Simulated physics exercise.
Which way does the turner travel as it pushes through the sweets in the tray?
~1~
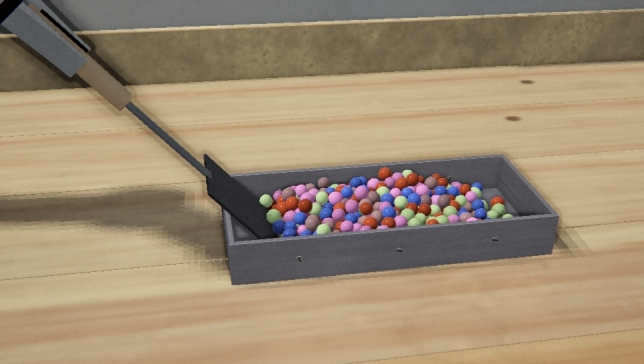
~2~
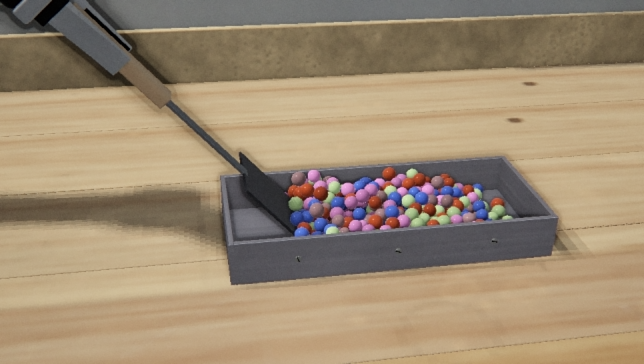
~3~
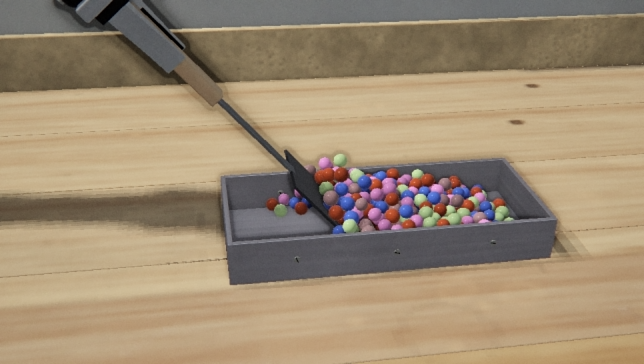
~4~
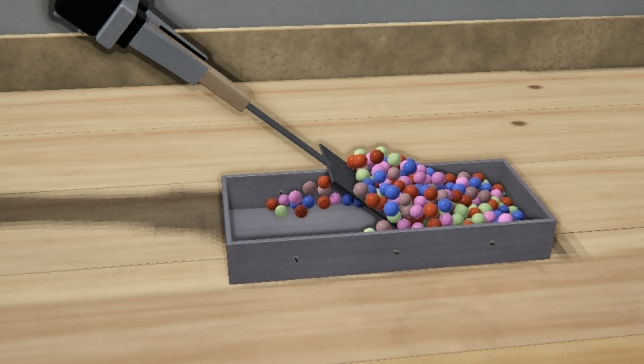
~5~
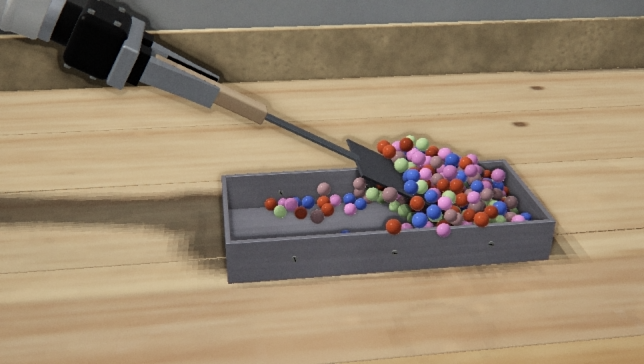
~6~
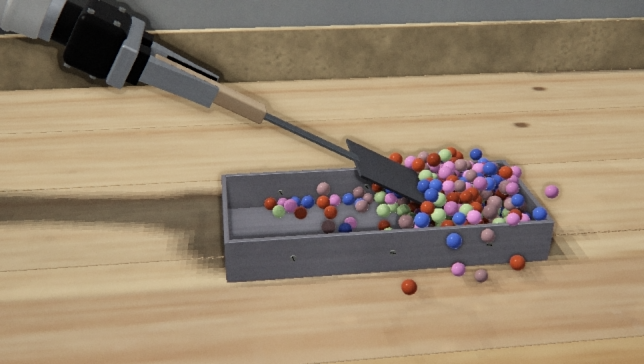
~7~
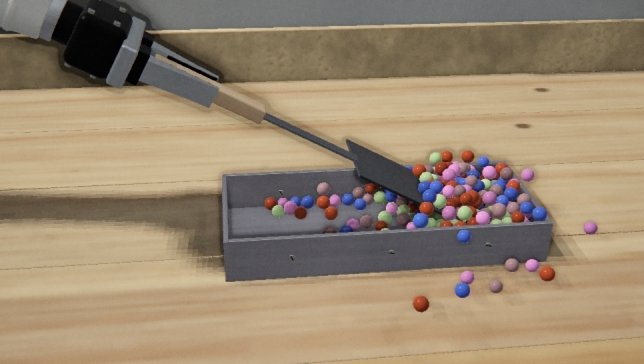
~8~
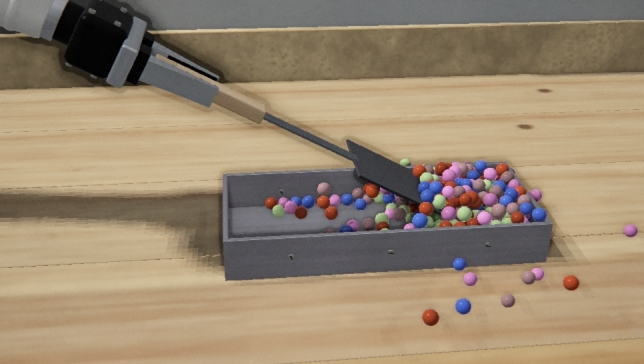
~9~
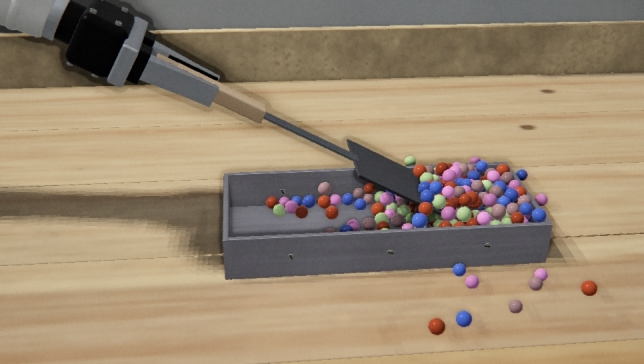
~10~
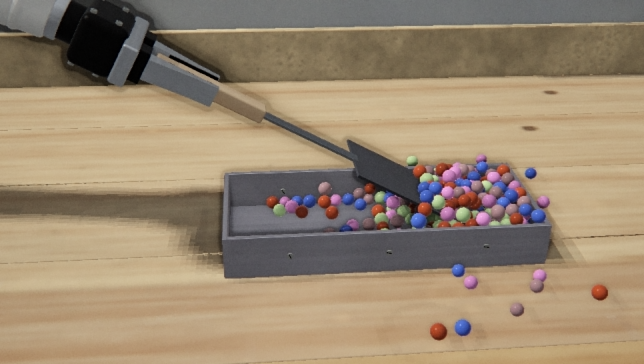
The turner travels to the right, pushing the sweets toward that end of the tray.
